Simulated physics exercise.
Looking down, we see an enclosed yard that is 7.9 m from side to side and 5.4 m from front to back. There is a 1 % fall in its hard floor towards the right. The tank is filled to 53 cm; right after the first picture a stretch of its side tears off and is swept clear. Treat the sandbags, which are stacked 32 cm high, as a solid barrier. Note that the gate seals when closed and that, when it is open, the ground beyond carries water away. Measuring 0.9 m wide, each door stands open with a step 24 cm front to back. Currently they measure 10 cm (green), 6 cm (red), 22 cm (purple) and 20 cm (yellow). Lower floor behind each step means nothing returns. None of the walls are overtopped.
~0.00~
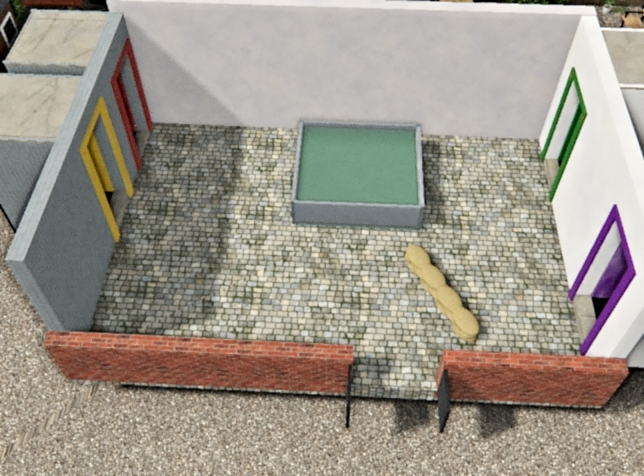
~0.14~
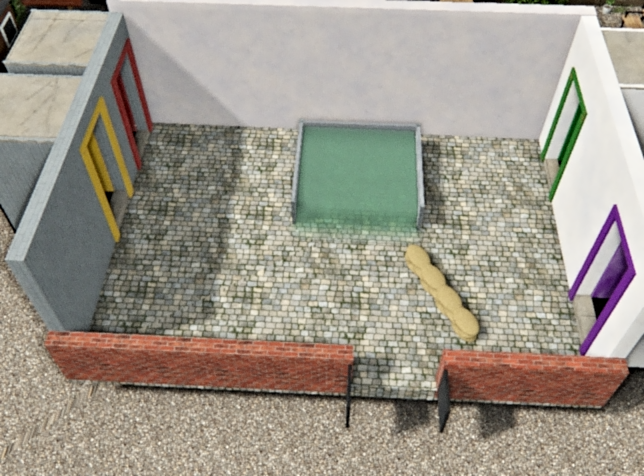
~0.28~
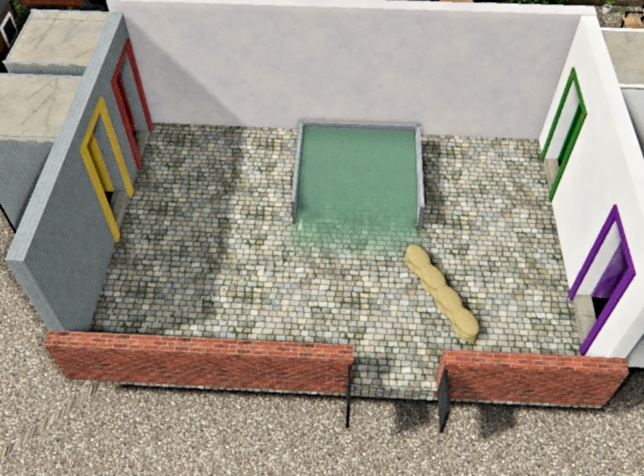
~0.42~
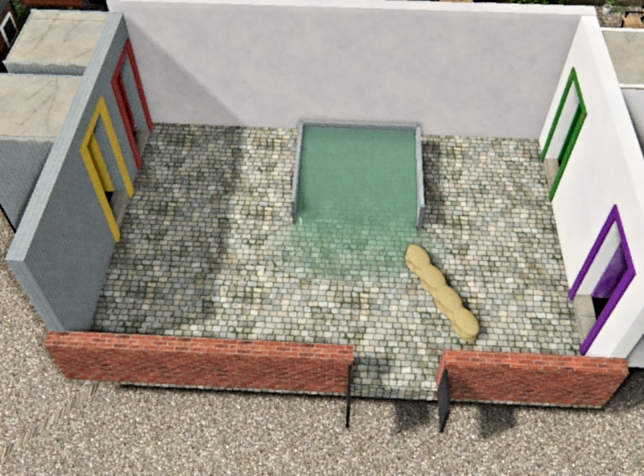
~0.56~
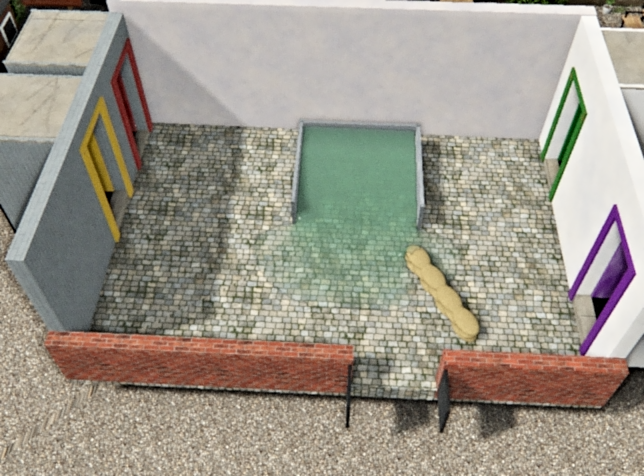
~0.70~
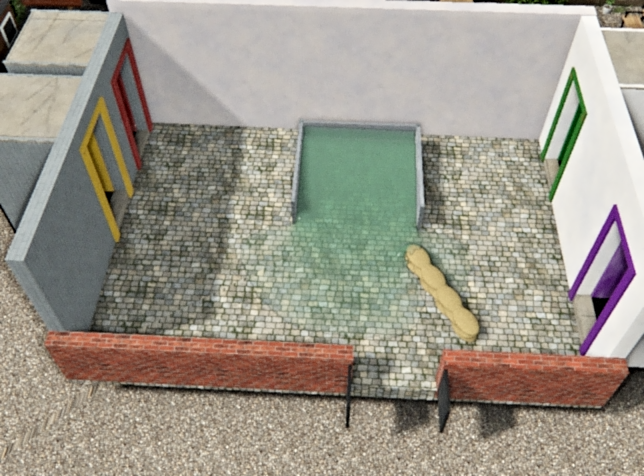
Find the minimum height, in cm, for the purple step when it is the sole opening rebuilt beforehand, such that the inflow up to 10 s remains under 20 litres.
The minimum height is about 7 cm.
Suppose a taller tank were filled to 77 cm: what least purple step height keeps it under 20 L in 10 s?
About 11.0 cm.
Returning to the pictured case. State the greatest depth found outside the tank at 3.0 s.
I'd put it near 24 cm.
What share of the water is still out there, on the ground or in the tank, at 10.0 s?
Roughly 70 percent of the water remains.
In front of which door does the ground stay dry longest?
The red one.
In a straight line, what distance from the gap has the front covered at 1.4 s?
About 3.4 m.
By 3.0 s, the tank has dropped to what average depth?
It averages close to 13 centimetres.
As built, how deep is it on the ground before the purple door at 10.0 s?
Some 5.5 cm.
After 1.4 s water covers 30 % of the floor, deepest (33 cm) near (411, 253); it has not reached the purple door.
After 3.0 s water covers 50 % of the floor, deepest (24 cm) near (312, 359); 8 cm at the purple door, 0 litres in over its 22 cm step.
After 10.0 s water covers 95 % of the floor, deepest (11 cm) near (417, 140); 6 cm at the purple door, 0 litres in over its 22 cm step.
At the purple door as built, the water arrived by 2.1 s and peaked near 11 cm at 3.8 s.
Run again over the same 10 s with other heights there, 32 litres in over 6 cm, 10 litres over 8 cm. The limit of 20 litres is kept from about 7 cm up.
